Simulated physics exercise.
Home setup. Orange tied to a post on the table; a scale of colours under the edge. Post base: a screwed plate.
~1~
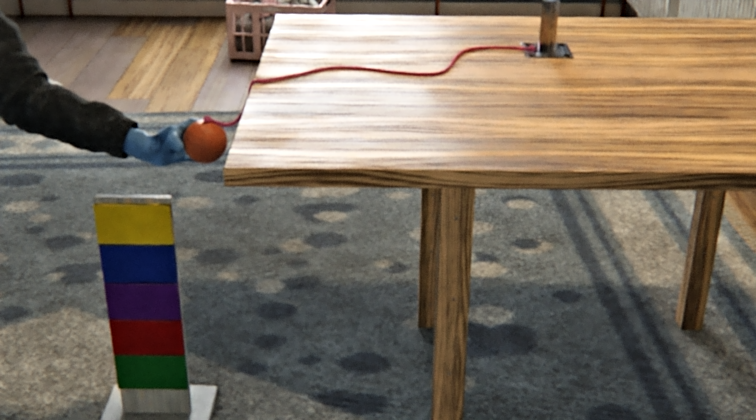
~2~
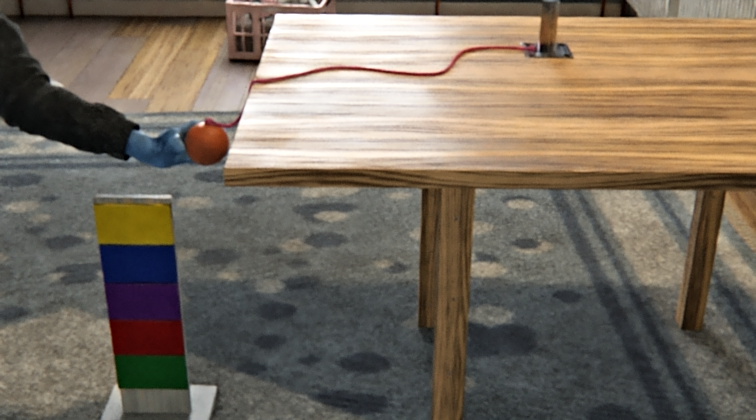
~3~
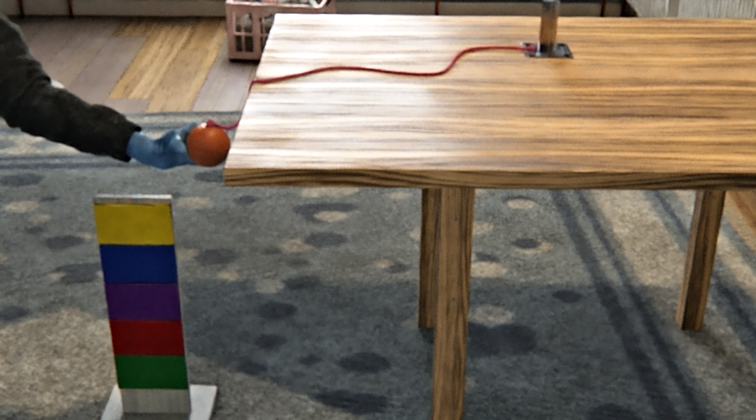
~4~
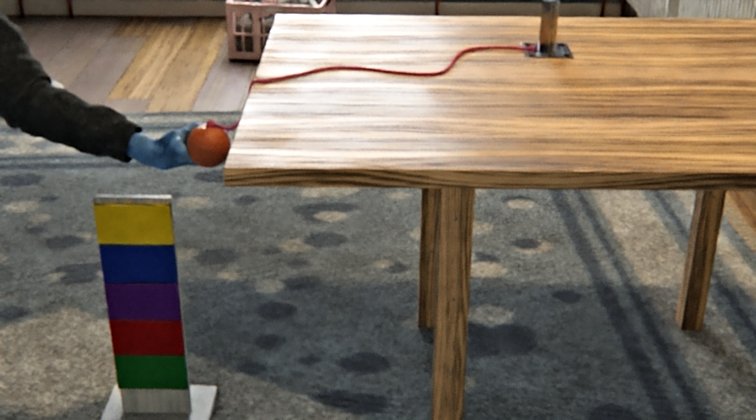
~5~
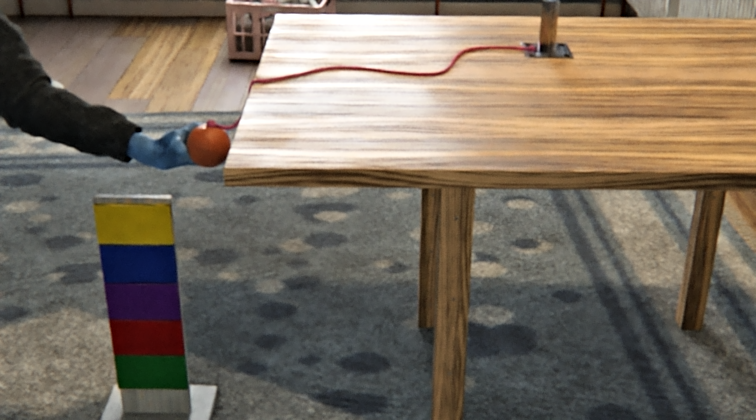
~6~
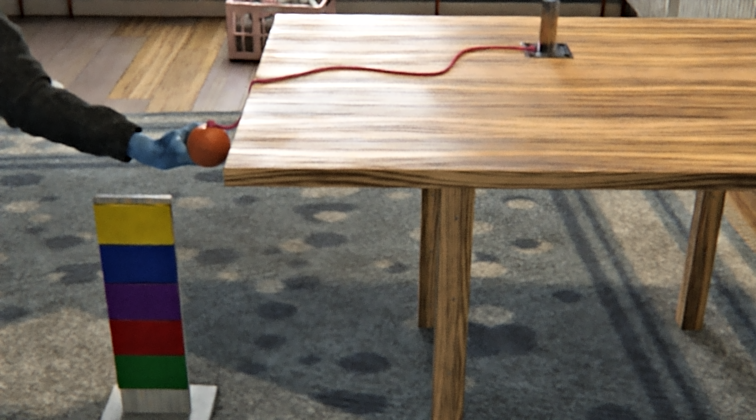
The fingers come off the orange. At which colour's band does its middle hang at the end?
The yellow band.
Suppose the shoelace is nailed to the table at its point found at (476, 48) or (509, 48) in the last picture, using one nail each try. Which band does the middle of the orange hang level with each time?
First try yellow, second try yellow.
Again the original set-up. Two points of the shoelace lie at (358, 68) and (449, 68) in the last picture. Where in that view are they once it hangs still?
Roughly (310, 67) for the first and (410, 59) for the second.
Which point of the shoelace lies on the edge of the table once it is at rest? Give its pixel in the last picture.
Answer: The point at (306, 73).
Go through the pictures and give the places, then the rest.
Orange (205, 141); yellow (133, 225); blue (138, 265); purple (142, 302); red (147, 339); green (151, 373), in the first frame.
Orange (207, 143); shoelace through (496, 48) (454, 62) (404, 73) (330, 68) (262, 82), in the second frame.
Orange (208, 145), in the third frame.
Orange (209, 145); shoelace through (496, 48) (454, 62) (404, 73) (330, 68) (262, 82), in the fourth frame.
Orange (209, 145), in the fifth frame.
Orange (209, 145); shoelace through (496, 48) (454, 62) (404, 73) (330, 68) (262, 82), in the sixth frame.
Soon after, orange near (260, 213); level with yellow.
After that, orange near (254, 207); level with yellow.
In the end, orange near (262, 215); level with yellow. At yellow.
